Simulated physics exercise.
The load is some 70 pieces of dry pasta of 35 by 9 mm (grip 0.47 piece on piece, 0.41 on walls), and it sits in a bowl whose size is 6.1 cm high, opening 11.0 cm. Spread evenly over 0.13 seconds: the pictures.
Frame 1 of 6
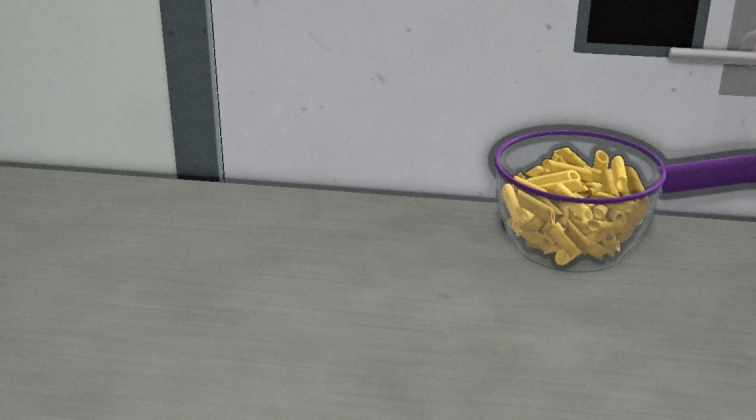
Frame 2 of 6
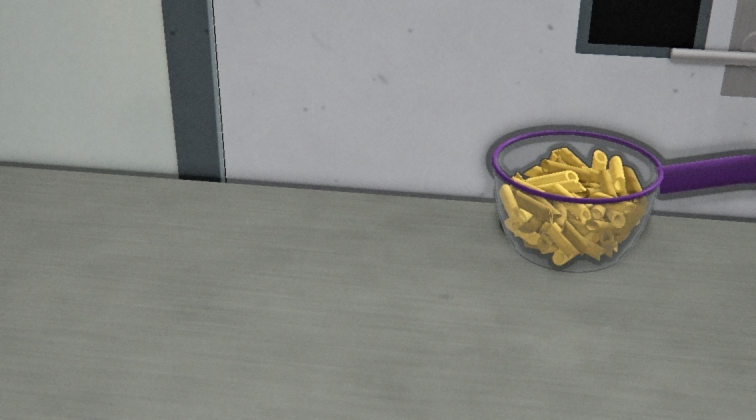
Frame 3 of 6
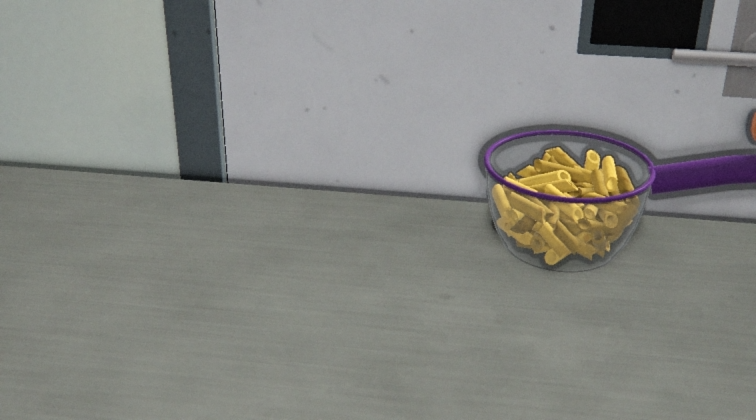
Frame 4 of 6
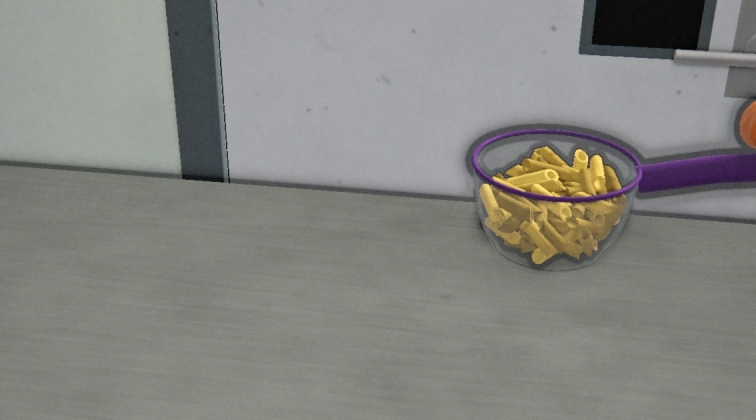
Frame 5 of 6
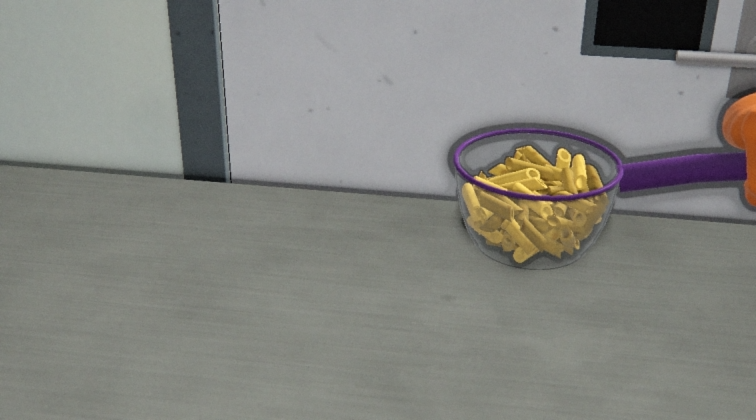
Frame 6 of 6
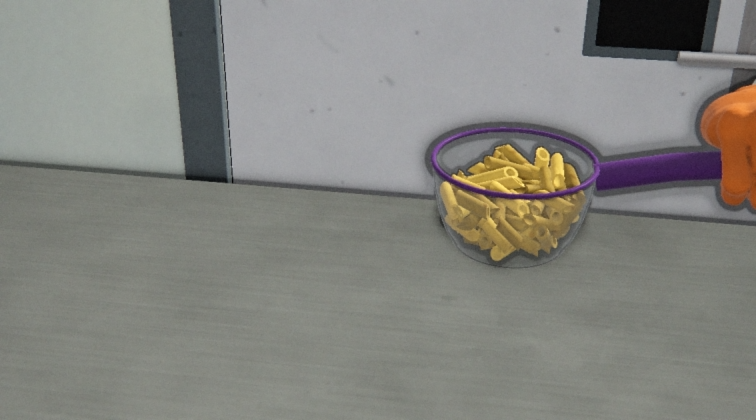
A clear bowl with a purple rim and handle, filled with yellow tube pasta, sits at the right on a grey surface, seen from slightly above by a still camera. Behind it are a pale wall, a dark vertical strip at left and a black panel at upper right. The bowl slides a short way left, staying level, as an orange hand-like shape at the handle comes into view from the right edge.
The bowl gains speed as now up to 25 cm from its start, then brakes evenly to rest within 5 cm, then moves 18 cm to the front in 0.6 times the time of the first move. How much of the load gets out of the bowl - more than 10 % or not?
The losses stay capped at a tenth.
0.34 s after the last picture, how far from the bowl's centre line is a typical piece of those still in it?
3.0 cm.
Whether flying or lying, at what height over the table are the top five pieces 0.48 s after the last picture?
Roughly 23 cm above the table.
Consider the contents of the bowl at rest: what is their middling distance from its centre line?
Somewhere close to 3.0 cm, I reckon.
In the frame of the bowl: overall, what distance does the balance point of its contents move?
Shift: Roughly 1.0 cm.
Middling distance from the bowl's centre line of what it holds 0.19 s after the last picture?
Median distance from the axis: About 3.0 cm.
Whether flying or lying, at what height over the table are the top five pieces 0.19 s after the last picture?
Roughly 22 centimetres.
Then, 0.19 s after the last picture, tilt 0 degrees; bowl 100 %; middle of all pieces near (220, 181).
Then, 0.34 s after the last picture, tilt 0 degrees; bowl 100 %; middle of all pieces near (128, 206).
Then, 0.48 s after the last picture, tilt 0 degrees; bowl 95 %, in the air 5 %; middle of all pieces near (48, 312).
Then, 0.62 s after the last picture, tilt 0 degrees; bowl 95 %; middle of all pieces near (53, 315).
In the end, bowl 95 %.
